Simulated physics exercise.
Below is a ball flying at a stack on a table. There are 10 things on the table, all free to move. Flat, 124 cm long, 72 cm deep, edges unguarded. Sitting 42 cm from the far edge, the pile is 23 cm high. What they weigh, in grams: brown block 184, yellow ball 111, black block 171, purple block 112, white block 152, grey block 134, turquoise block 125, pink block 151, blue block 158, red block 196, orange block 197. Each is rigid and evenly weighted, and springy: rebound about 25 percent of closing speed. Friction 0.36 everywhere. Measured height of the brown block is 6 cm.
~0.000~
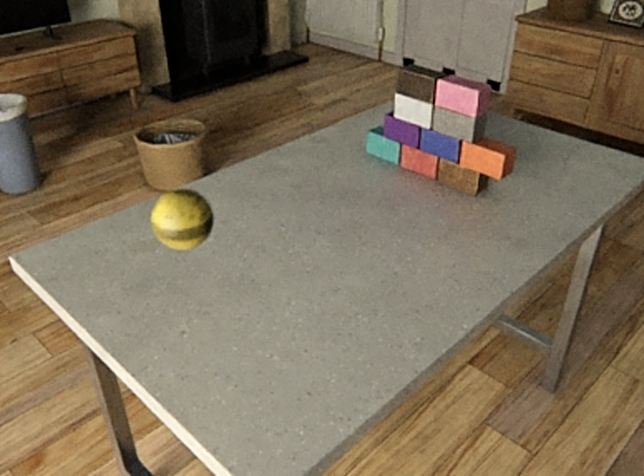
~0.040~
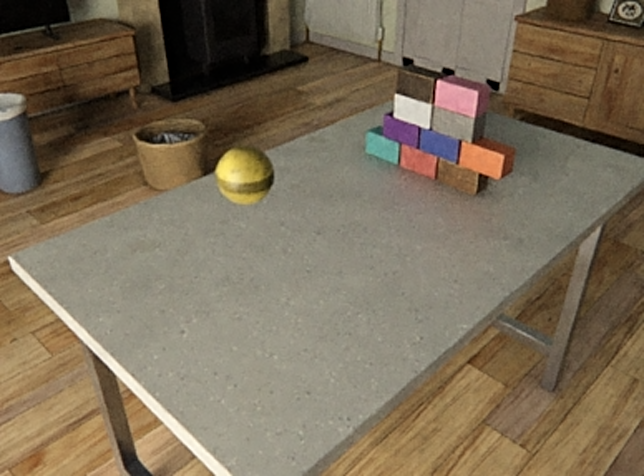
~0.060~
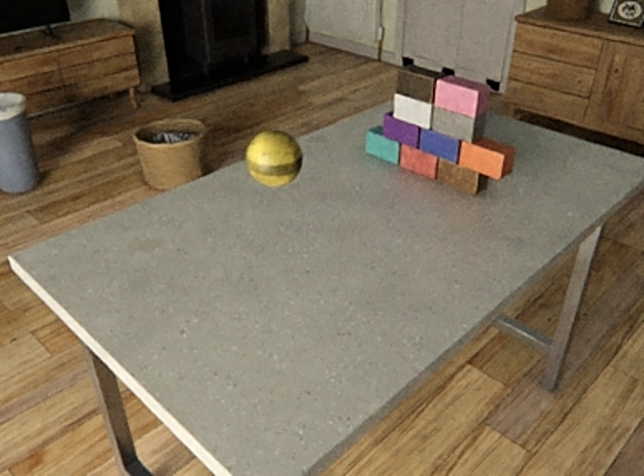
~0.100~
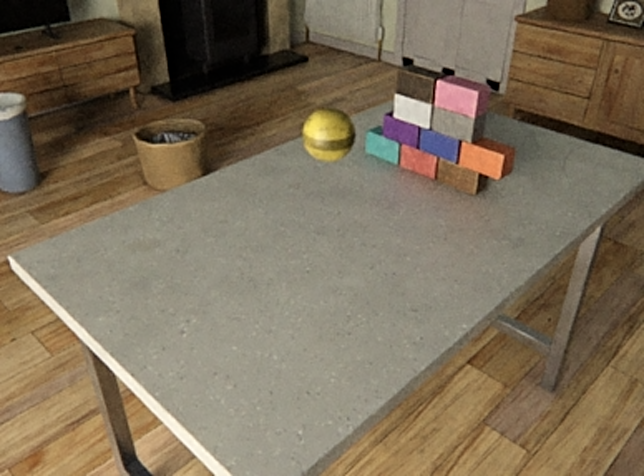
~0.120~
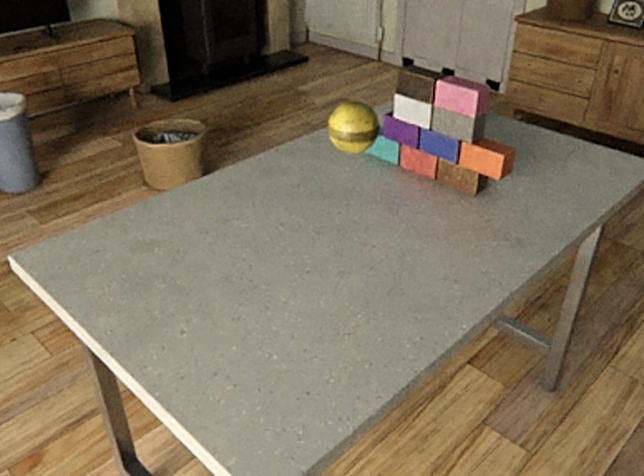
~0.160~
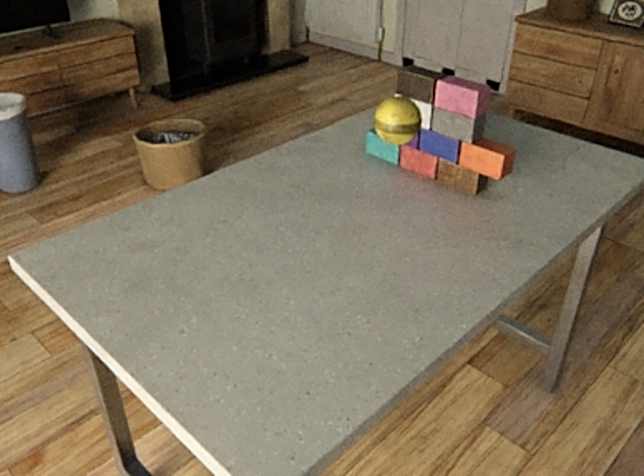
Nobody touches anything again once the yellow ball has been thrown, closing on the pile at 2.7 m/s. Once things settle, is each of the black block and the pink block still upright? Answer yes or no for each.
Black block: Yes, pink block: No.
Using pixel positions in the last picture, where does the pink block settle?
It ends up at about (552, 148).
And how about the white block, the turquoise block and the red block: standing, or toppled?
Here's how it ends: The white block never goes down, the turquoise block never goes down, and the red block never goes down.
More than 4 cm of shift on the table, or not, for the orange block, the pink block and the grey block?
Well, the orange block winds up somewhere else; the pink block winds up somewhere else; and the grey block winds up somewhere else.
Around 0.36 s, yellow ball near (473, 145); pink block at 11° to upright near (478, 93); grey block at 17° to upright; orange block at 21° to upright.
Around 0.46 s, yellow ball near (462, 175); pink block at 35° to upright near (493, 109); grey block at 62° to upright; orange block at 58° to upright.
Around 0.66 s, yellow ball near (445, 193); pink block upside down near (536, 141); orange block on its side; grey block at 34° to upright.
Finally (1.2 s), on their side or leaning hard on the table, pink block and orange block; not toppled but over 4 cm from the start, grey block; the other 7 still in place (within 4 cm). Final places as that camera would see them, black block near (421, 84), pink block near (552, 148).
